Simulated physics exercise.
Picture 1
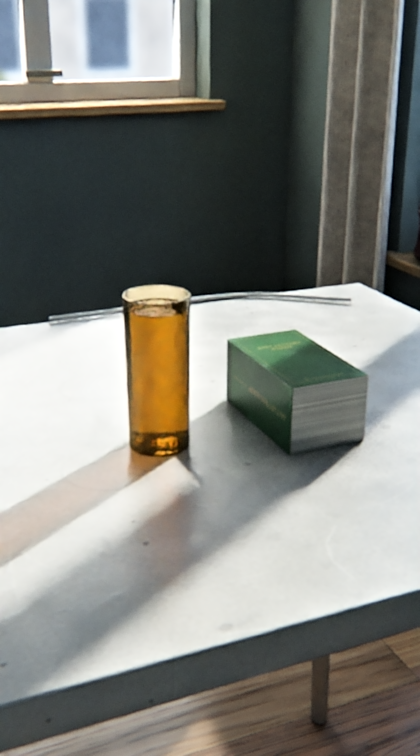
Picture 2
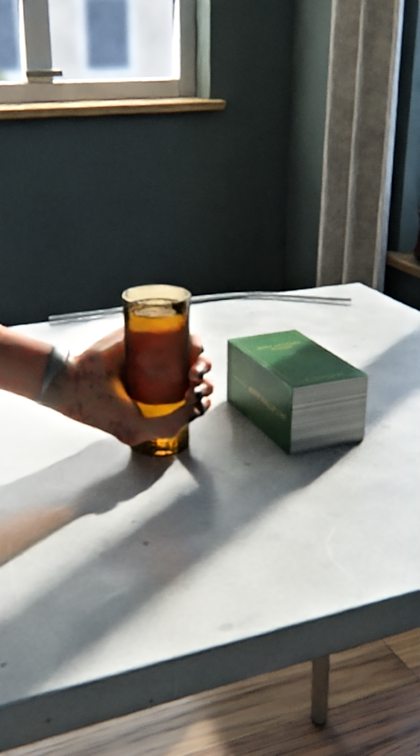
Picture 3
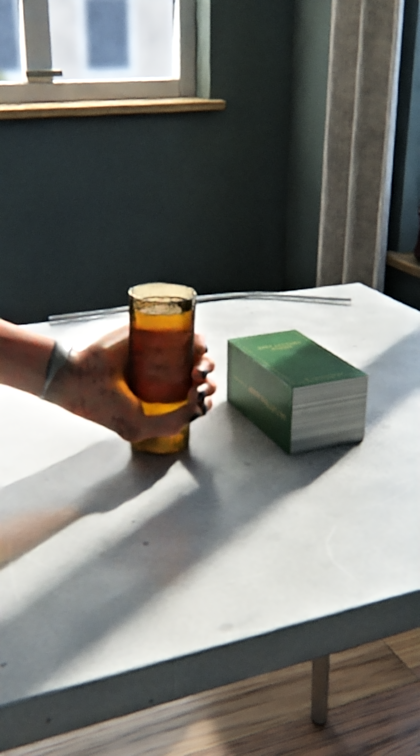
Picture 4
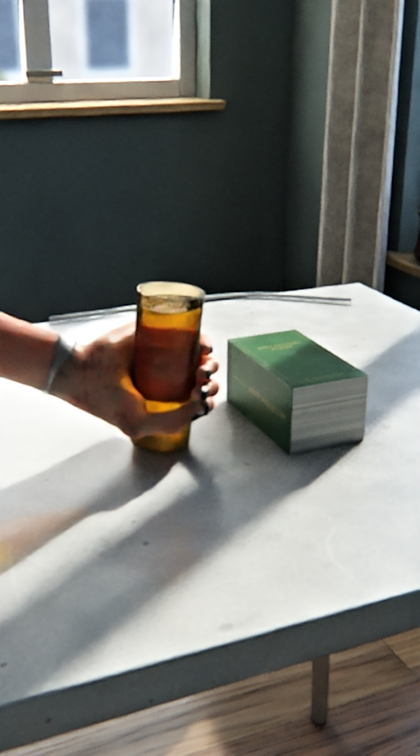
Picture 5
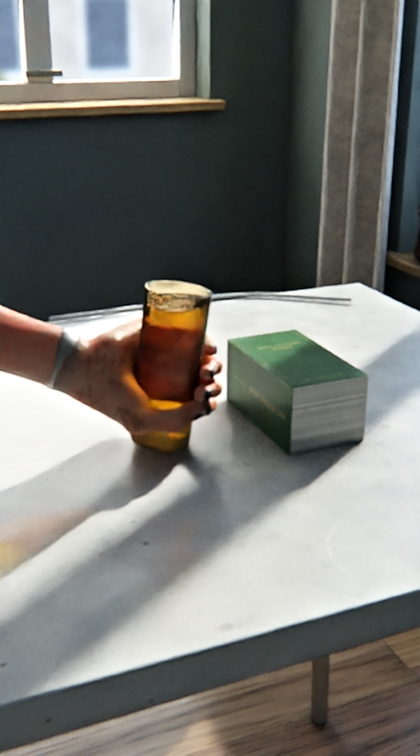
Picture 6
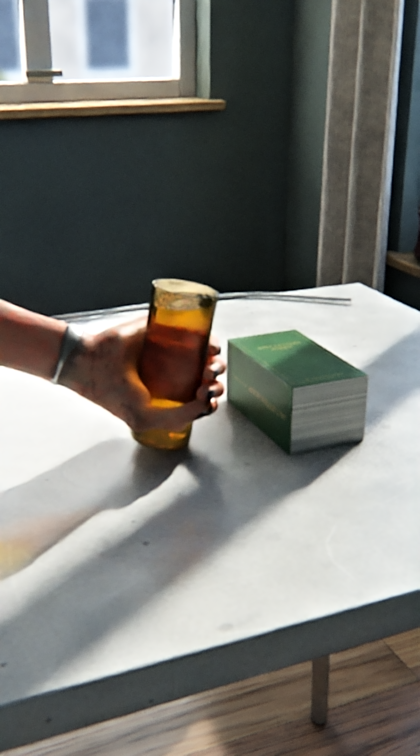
The footage shows a tall amber glass, nearly full, standing beside a thick green book on a sunlit table; a hand reaches in from the left, grips the glass and gradually tilts its top rightward, towards the book.
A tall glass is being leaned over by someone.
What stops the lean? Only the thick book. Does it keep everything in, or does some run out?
Most likely it is going to overflow there.
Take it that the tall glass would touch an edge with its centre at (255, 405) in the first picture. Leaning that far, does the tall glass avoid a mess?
Overflow.
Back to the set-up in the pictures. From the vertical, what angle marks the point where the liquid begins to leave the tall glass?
Tilt: Around 30°.
A moment on, the tall glass leans by about 25°; all is still inside.
Further on, the tall glass leans by about 40°; a puddle lies under it; nearly all of the apple juice is inside.
When it is over, the tall glass leans by about 45°, against the thick book; a puddle lies under it; nearly all of the apple juice is inside.
